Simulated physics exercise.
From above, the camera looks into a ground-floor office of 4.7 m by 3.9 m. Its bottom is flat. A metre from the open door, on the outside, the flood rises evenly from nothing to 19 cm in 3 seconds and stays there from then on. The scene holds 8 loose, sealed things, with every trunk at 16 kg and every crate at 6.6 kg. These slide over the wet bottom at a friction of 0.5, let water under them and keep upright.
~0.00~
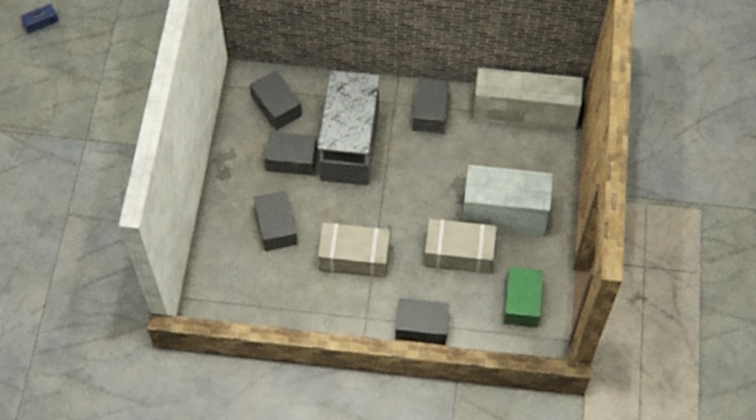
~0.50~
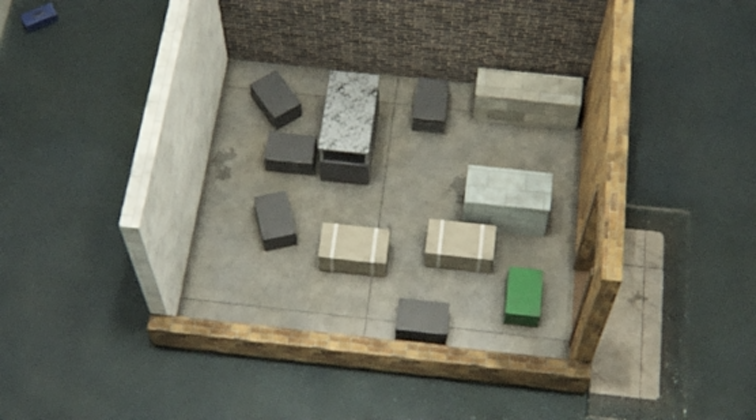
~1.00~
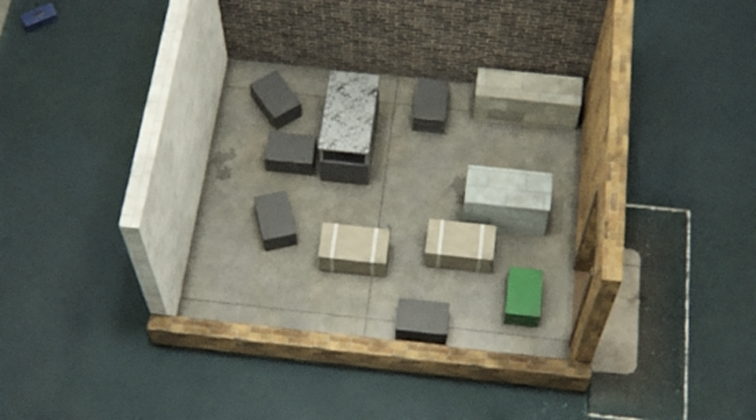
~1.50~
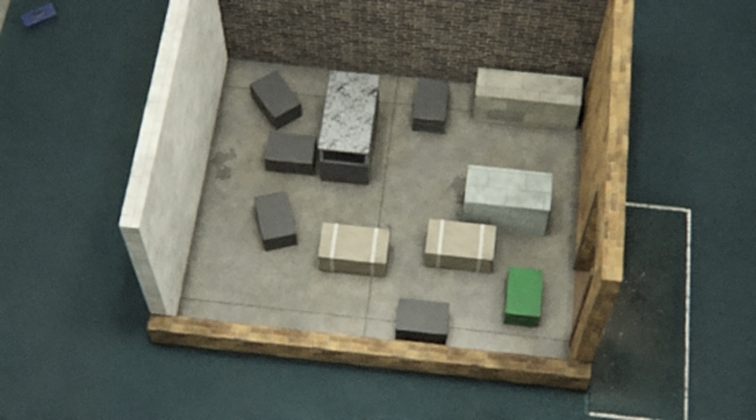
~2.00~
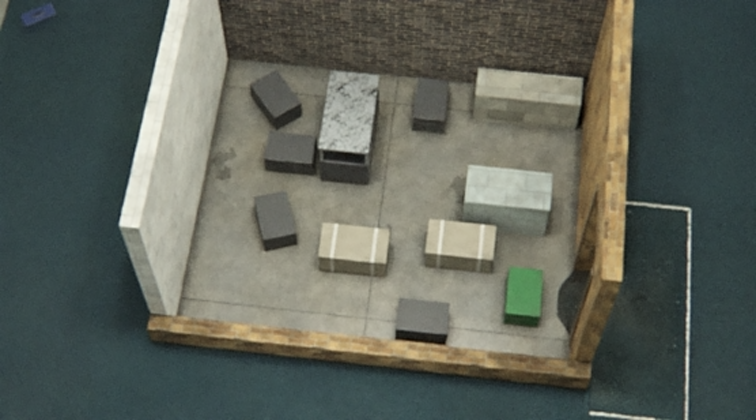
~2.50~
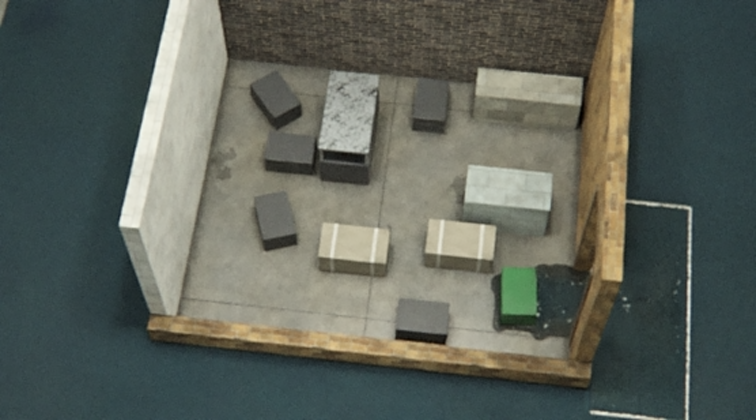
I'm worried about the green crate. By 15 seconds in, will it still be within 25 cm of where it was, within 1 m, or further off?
It will go beyond a metre.
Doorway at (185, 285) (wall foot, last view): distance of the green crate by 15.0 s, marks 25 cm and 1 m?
You'd see the green crate edge over a bit.
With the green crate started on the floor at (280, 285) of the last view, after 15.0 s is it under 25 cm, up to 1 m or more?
Well, it gets shoved far.
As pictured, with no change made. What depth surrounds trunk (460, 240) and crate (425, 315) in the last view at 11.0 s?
About 7 and 7 cm.
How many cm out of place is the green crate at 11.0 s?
Roughly 450 cm by then.
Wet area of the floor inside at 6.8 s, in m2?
I'd put it close to 11.5 m2.
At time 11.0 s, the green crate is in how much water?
Roughly 11 cm.
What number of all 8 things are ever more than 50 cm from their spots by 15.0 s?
Answer: 8.
After 3.5 s the green crate is near (461, 290), 0.7 m from its start, aground; 0 afloat.
After 6.8 s the green crate is near (214, 237), 3.7 m from its start, aground; 1 afloat.
After 11.0 s the green crate is near (271, 66), 4.3 m from its start, afloat; 7 afloat.
After 15.0 s the green crate is near (274, 65), 4.3 m from its start, afloat; 7 afloat.
